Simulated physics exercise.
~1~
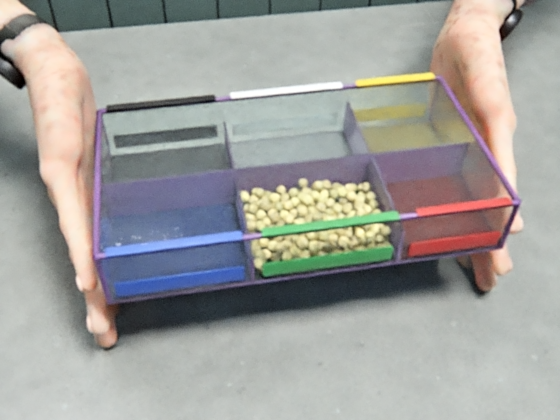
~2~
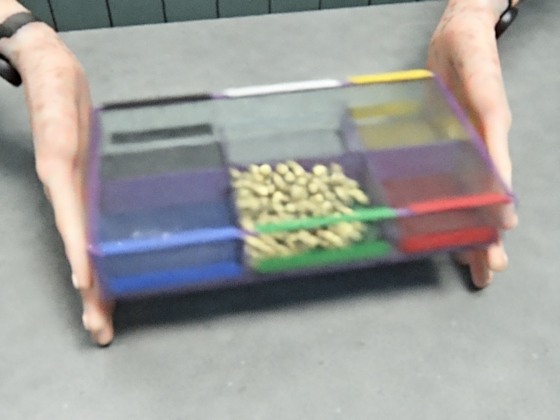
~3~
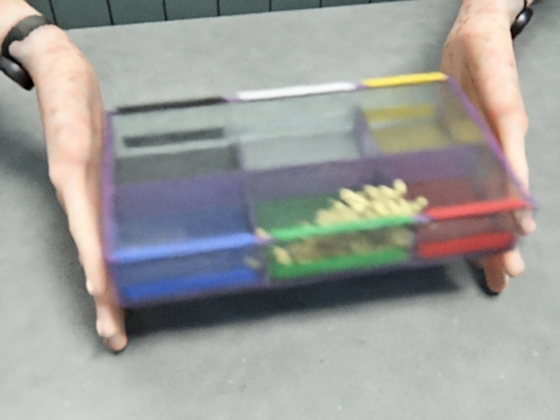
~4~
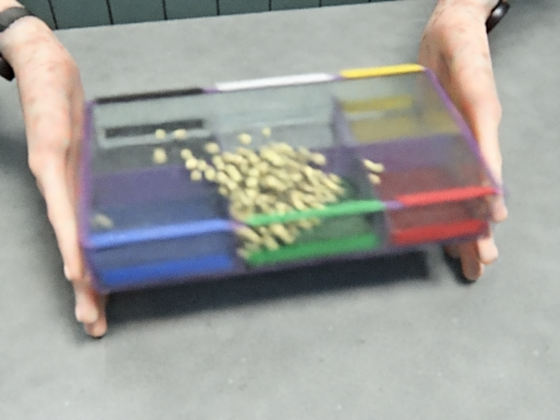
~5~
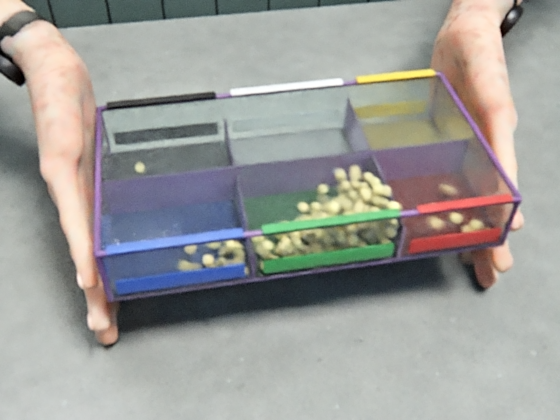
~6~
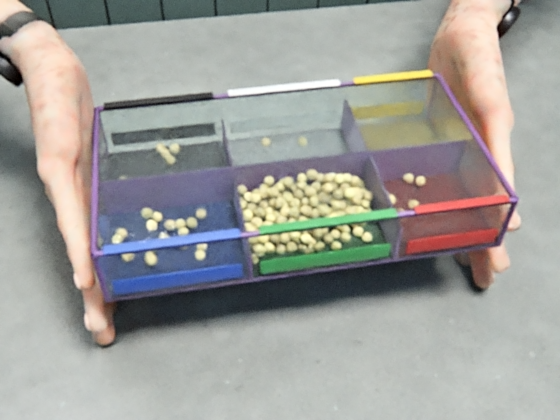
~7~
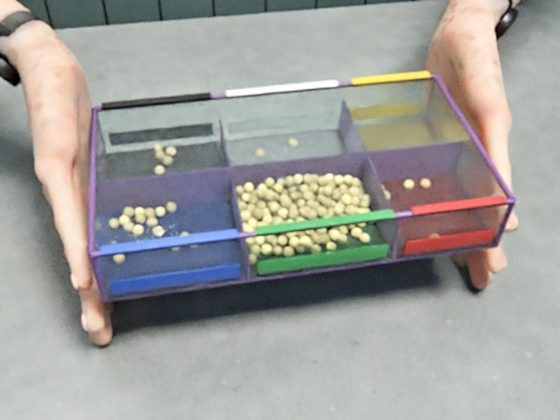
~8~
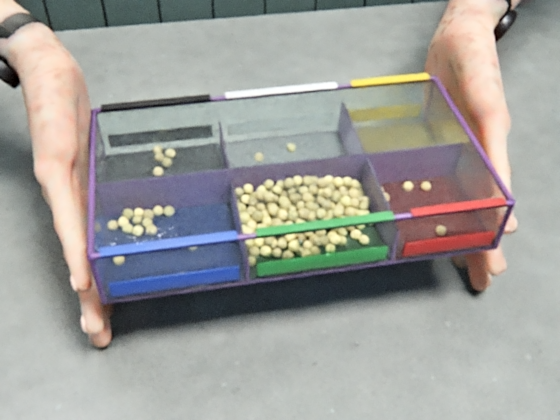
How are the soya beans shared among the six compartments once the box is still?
The green compartment still holds the great majority of the beans. The blue, black, red and white ones each have only a small share, and the yellow one is empty.
